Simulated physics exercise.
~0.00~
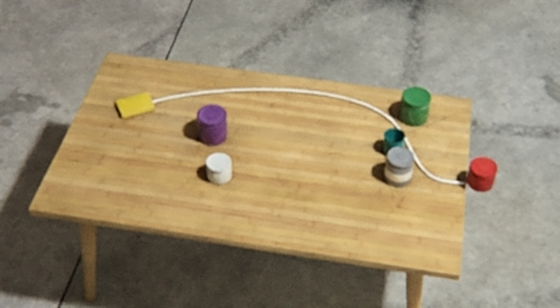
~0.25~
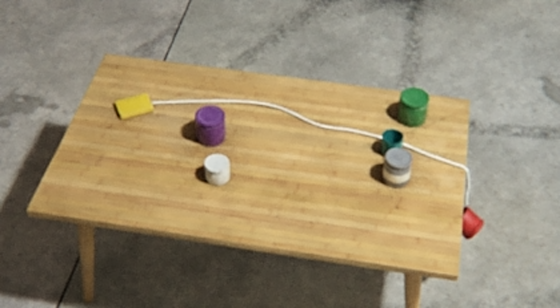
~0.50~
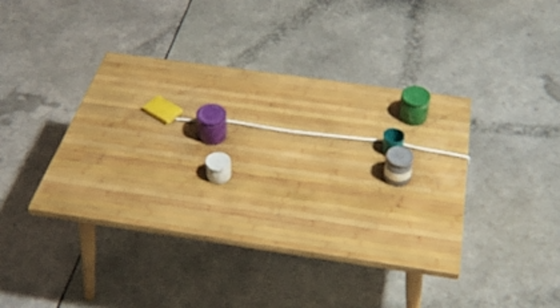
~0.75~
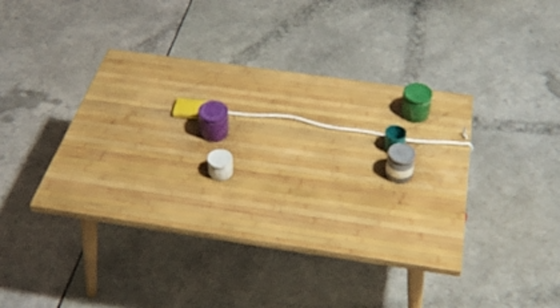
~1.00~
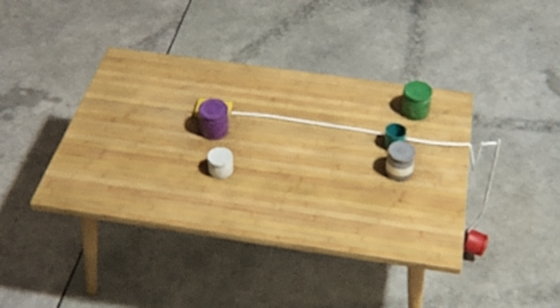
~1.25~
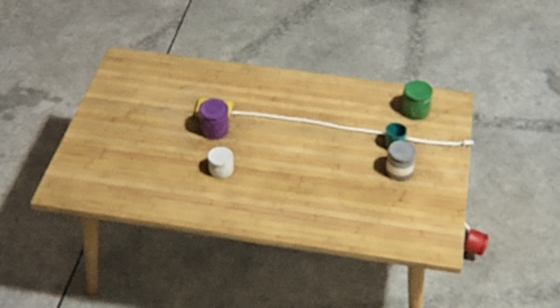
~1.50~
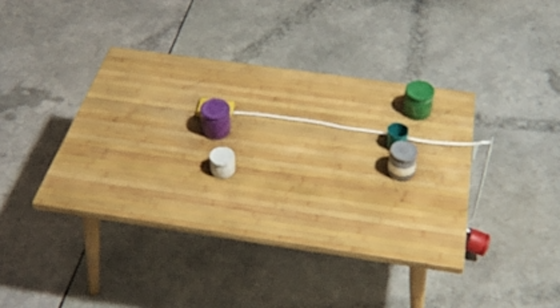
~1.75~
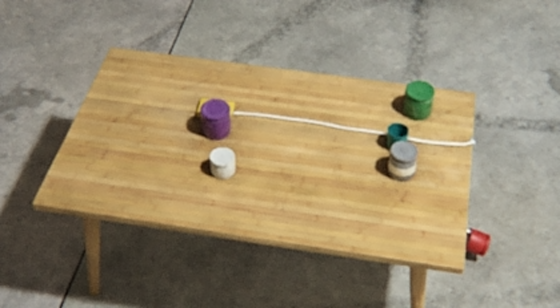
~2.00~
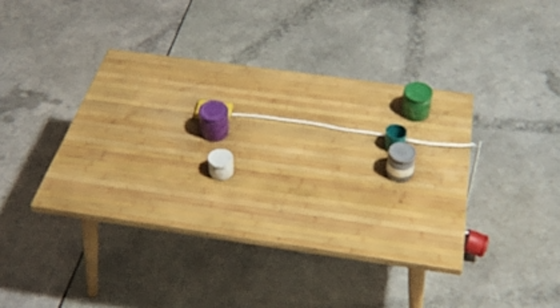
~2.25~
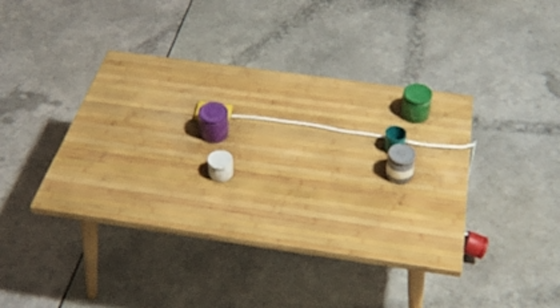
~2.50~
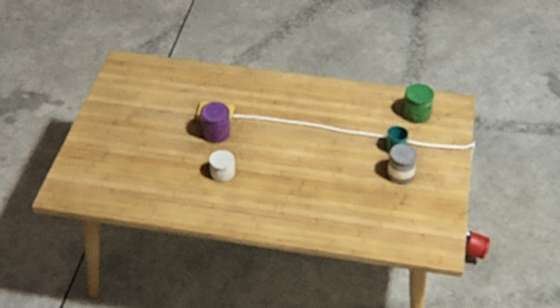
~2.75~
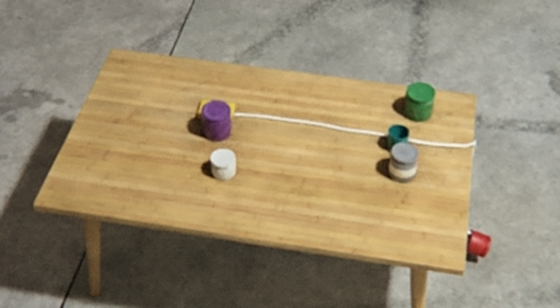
A red speaker tips off the right edge of a light wooden table, seen from above at a slight angle on a grey concrete floor, trailing a white cable that runs to a yellow phone at the left. A purple tub and a smaller white tub stand left of centre, with a green tub, a teal mug and a grey tin towards the right. As the speaker drops, the cable pulls straight and drags the phone rightward. The phone slides behind the purple tub and stops there, while the speaker ends up beyond the table's right edge, below the tabletop, and the other objects stay put.
